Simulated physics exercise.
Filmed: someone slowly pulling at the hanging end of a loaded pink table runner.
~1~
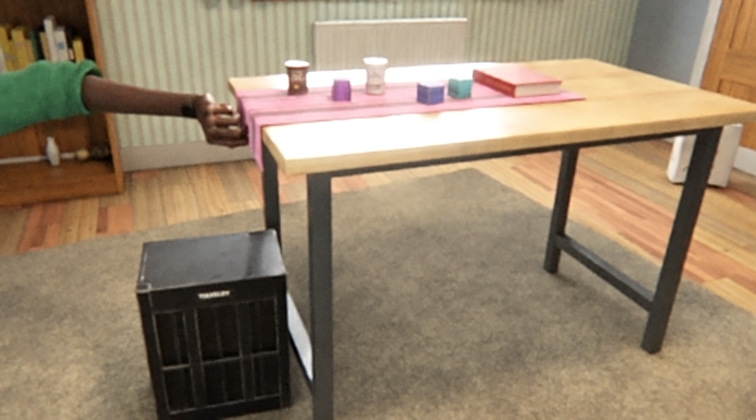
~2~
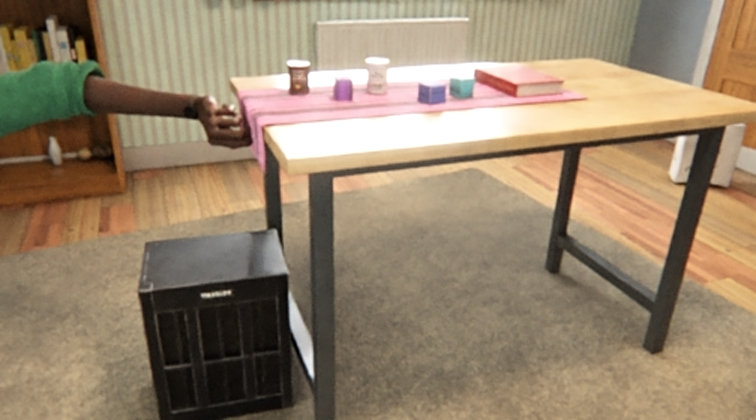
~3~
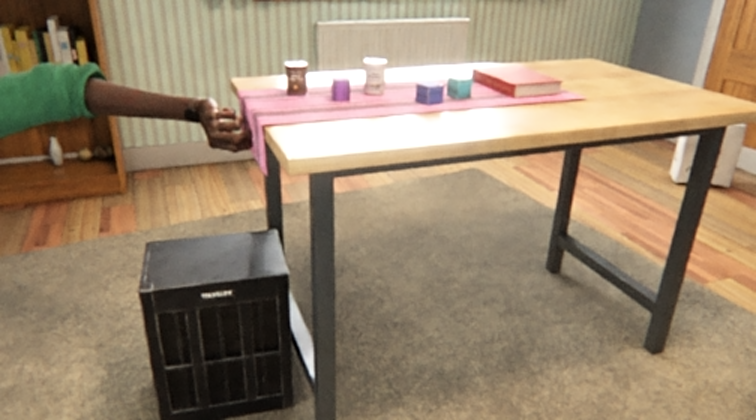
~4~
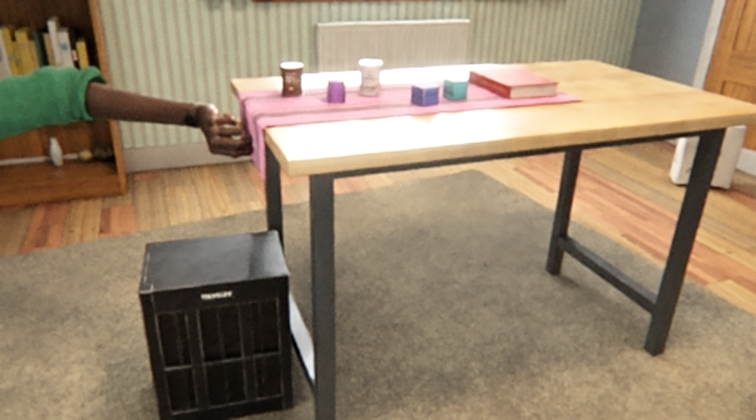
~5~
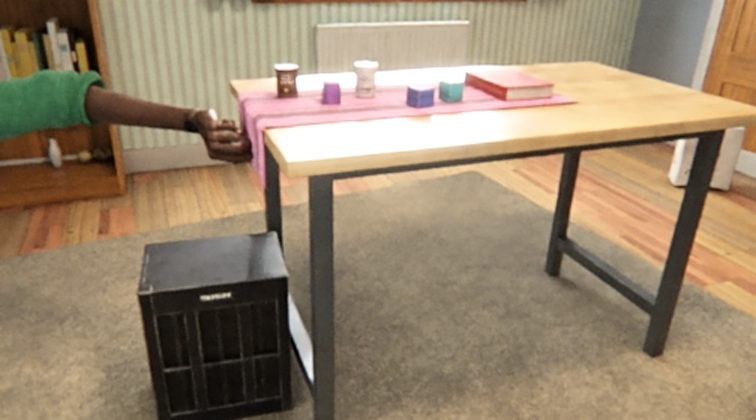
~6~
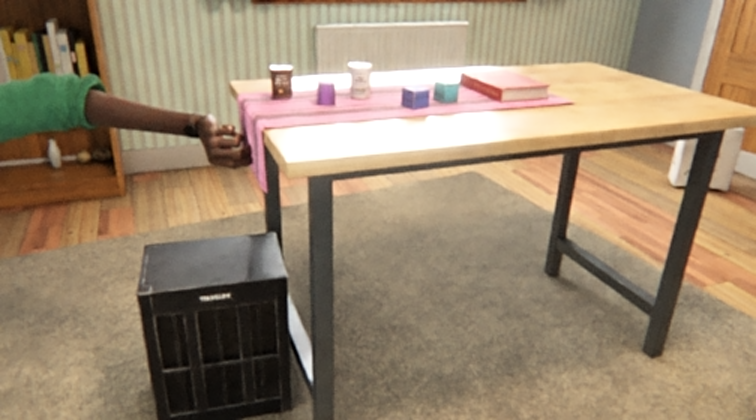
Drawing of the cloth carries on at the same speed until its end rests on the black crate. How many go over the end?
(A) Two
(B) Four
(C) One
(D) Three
The answer is A.
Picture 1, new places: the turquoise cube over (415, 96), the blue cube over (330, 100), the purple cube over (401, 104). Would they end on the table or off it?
The turquoise cube is still on top, the blue cube is off the top and the purple cube is still on top.
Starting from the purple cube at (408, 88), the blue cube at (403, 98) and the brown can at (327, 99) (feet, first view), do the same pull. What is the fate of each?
Each in turn: The purple cube stays aloft, the blue cube stays aloft, the brown can goes down.
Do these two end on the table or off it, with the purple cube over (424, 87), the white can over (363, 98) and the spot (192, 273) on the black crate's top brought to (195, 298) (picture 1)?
As for the purple cube, it stays in place; as for the white can, it leaves the top.
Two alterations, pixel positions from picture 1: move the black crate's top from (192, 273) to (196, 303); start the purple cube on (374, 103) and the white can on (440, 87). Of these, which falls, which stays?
Final state: The purple cube is no longer up, the white can is still in place.
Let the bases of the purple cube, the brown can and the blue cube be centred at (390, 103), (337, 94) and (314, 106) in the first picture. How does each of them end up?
Purple cube - stays aboard. Brown can - leaves the top. Blue cube - leaves the top.
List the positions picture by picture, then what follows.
The first frame shows hem (263, 173); brown can (297, 63); purple cube (342, 77); white can (376, 61); blue cube (431, 83); turquoise cube (461, 77); top of the crate (192, 273).
The second frame shows hem (265, 173); brown can (299, 63).
The third frame shows hem (268, 176); purple cube (341, 78).
The fourth frame shows hem (265, 182); white can (371, 62); top of the crate (194, 274).
The fifth frame shows hem (265, 188); blue cube (421, 86).
The sixth frame shows hem (267, 193); brown can (282, 67); purple cube (326, 81); white can (361, 65); blue cube (416, 87); turquoise cube (447, 81).
Early on, hem near (253, 212); brown can gone.
Midway, hem on the crate; brown can and purple cube gone.
Finally, hem on the crate; brown can and purple cube gone. The count of fallen things is two.
